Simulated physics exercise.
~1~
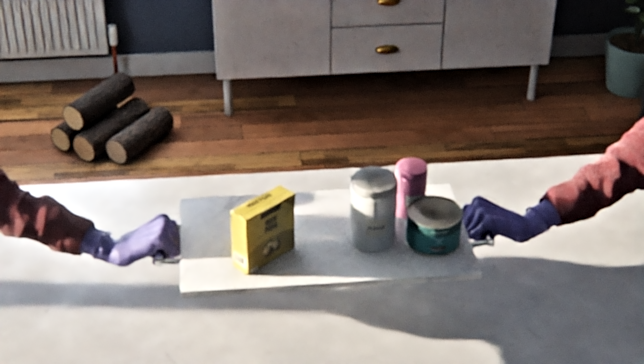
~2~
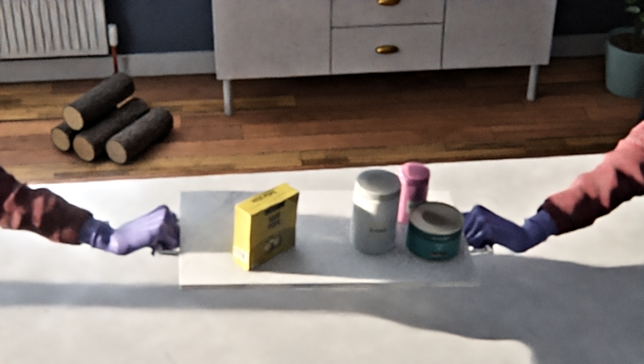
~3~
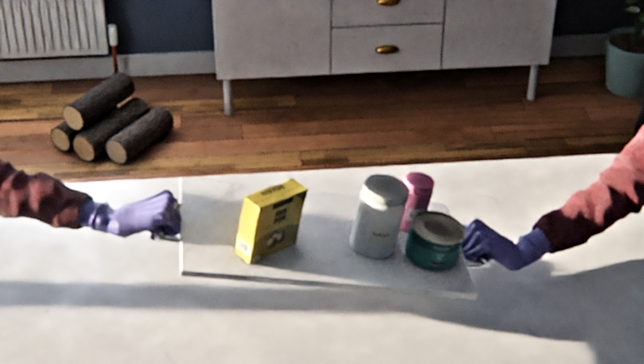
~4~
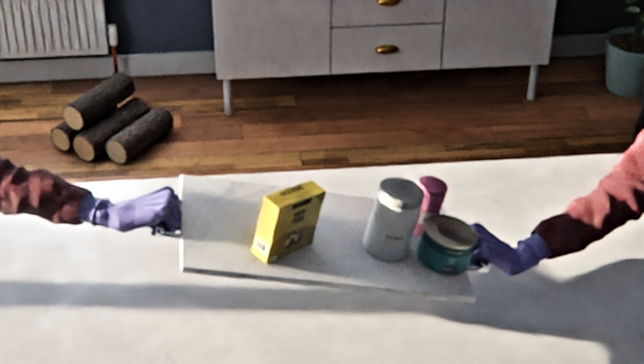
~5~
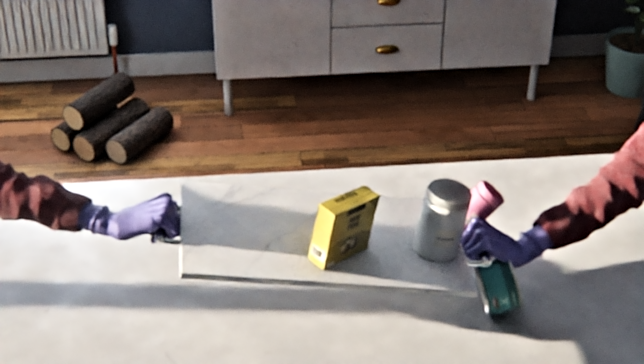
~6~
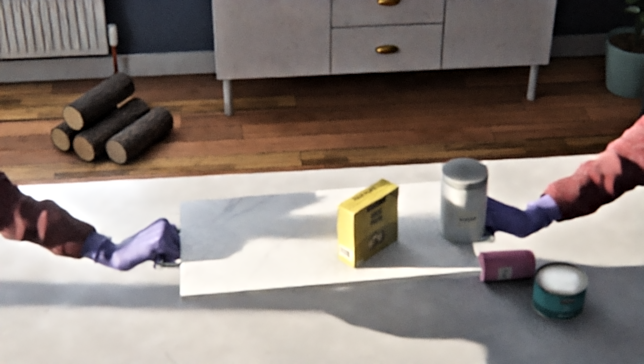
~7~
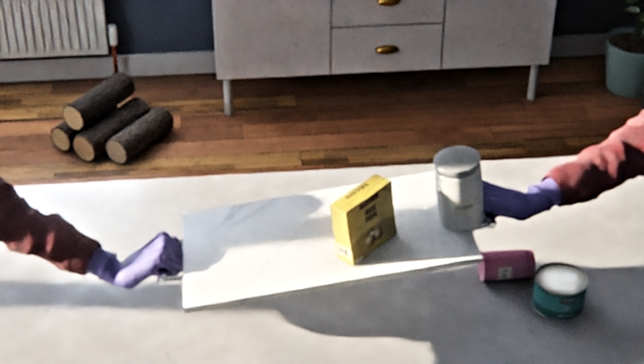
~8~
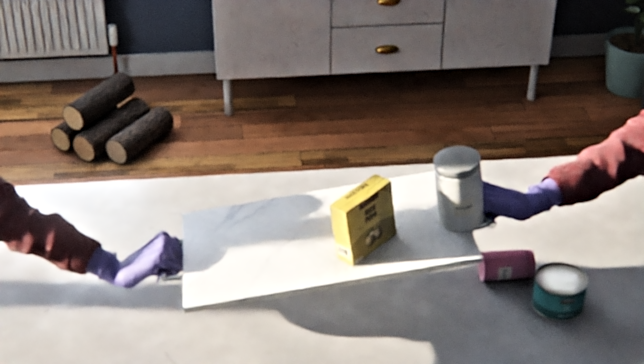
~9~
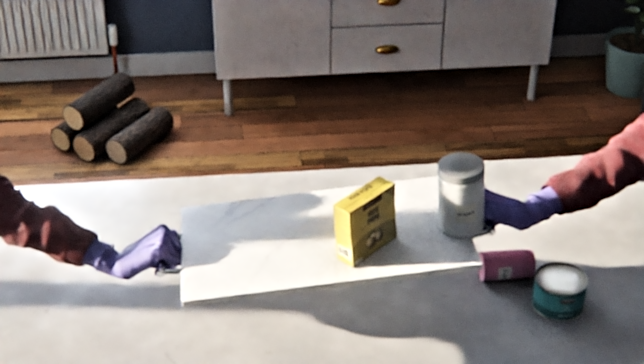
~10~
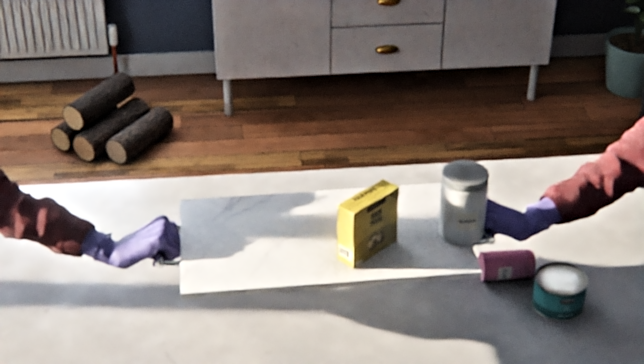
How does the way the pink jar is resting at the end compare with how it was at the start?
The pink jar stands upright on the tray at the start, but at the end it lies on its side off the tray's right edge.
